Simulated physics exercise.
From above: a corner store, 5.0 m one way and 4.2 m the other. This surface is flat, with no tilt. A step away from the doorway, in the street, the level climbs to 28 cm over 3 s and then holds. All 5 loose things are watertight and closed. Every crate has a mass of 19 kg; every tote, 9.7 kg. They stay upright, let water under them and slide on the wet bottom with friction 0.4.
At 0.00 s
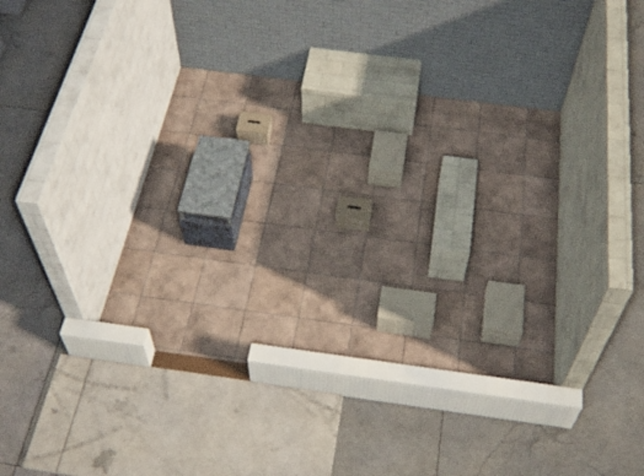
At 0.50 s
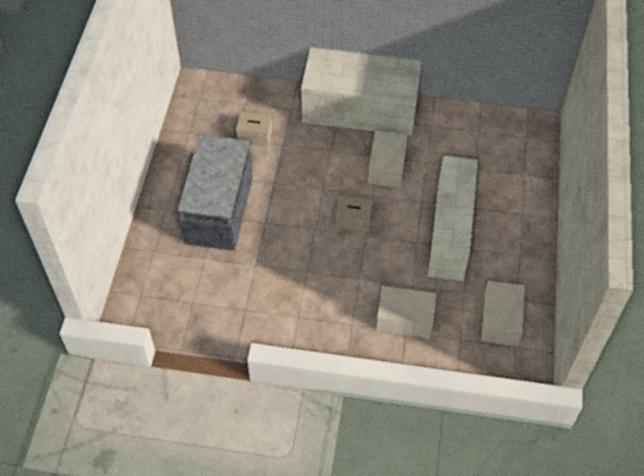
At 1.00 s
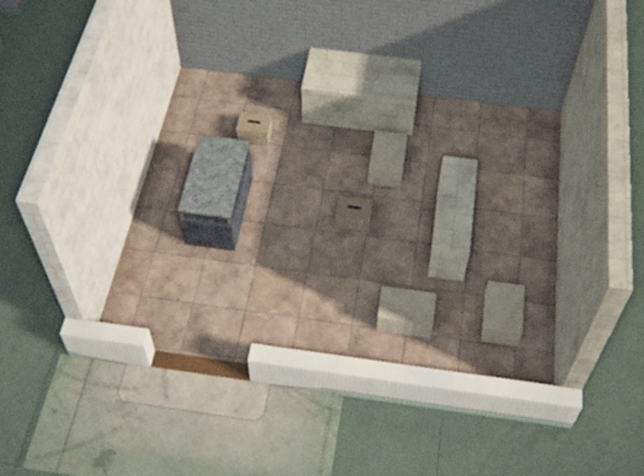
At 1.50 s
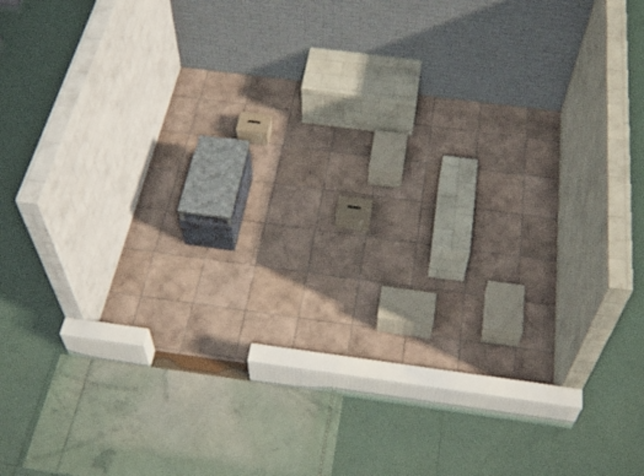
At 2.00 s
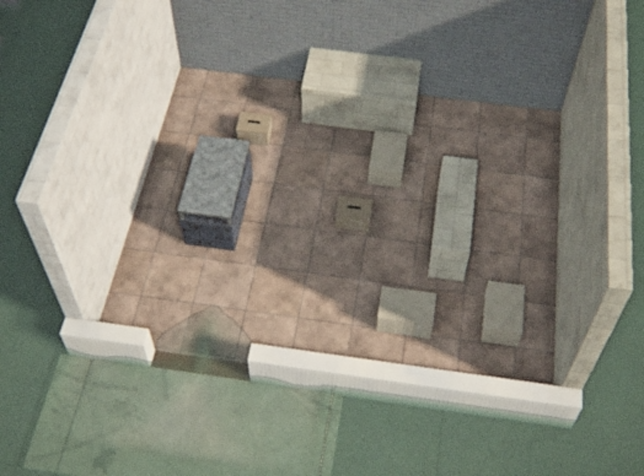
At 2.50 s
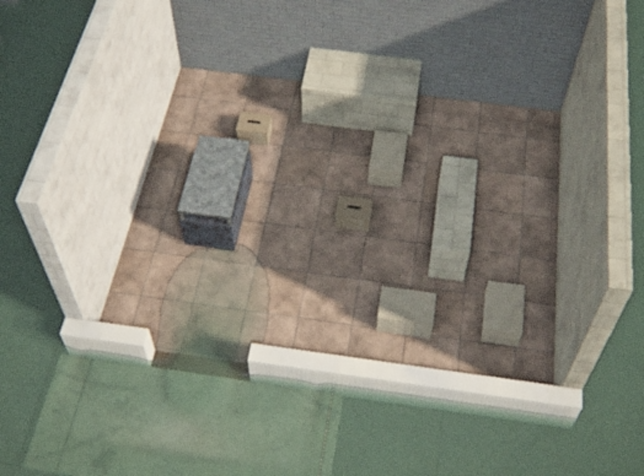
A corner store with a flat, tiled floor is seen from above by a still camera, its doorway at the lower left opening onto the street. Pale blocks stand at the back, centre and right, with a dark grey block and a small tan box at left. Greenish water spreads over the street and pale paving outside, then slips through the doorway in a rounded sheet, while everything inside stays put.
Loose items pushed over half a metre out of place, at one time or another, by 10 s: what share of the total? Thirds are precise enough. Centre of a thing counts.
A middling share.
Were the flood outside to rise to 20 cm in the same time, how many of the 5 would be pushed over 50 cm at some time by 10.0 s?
Then the count would be 3.
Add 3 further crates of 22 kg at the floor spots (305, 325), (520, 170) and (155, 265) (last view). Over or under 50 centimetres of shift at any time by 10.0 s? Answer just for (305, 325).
That spot comes out lower.
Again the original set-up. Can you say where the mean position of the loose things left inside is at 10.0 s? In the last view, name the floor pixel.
(427, 233).
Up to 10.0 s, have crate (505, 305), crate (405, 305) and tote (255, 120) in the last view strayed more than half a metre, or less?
One by one in that order: Below; below; above.
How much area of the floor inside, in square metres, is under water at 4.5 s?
9.5 m2.
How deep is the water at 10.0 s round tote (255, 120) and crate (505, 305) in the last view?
13 and 4 cm.
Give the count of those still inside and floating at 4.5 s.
The count is 0.
After 3.5 s 0 of 5 are over 50 cm from their spots; 0 afloat.
After 4.5 s 0 of 5 are over 50 cm from their spots; 0 afloat.
After 7.0 s 2 of 5 are over 50 cm from their spots; 1 afloat.
After 10.0 s 3 of 5 are over 50 cm from their spots, and 3 have been at some point; 2 afloat.
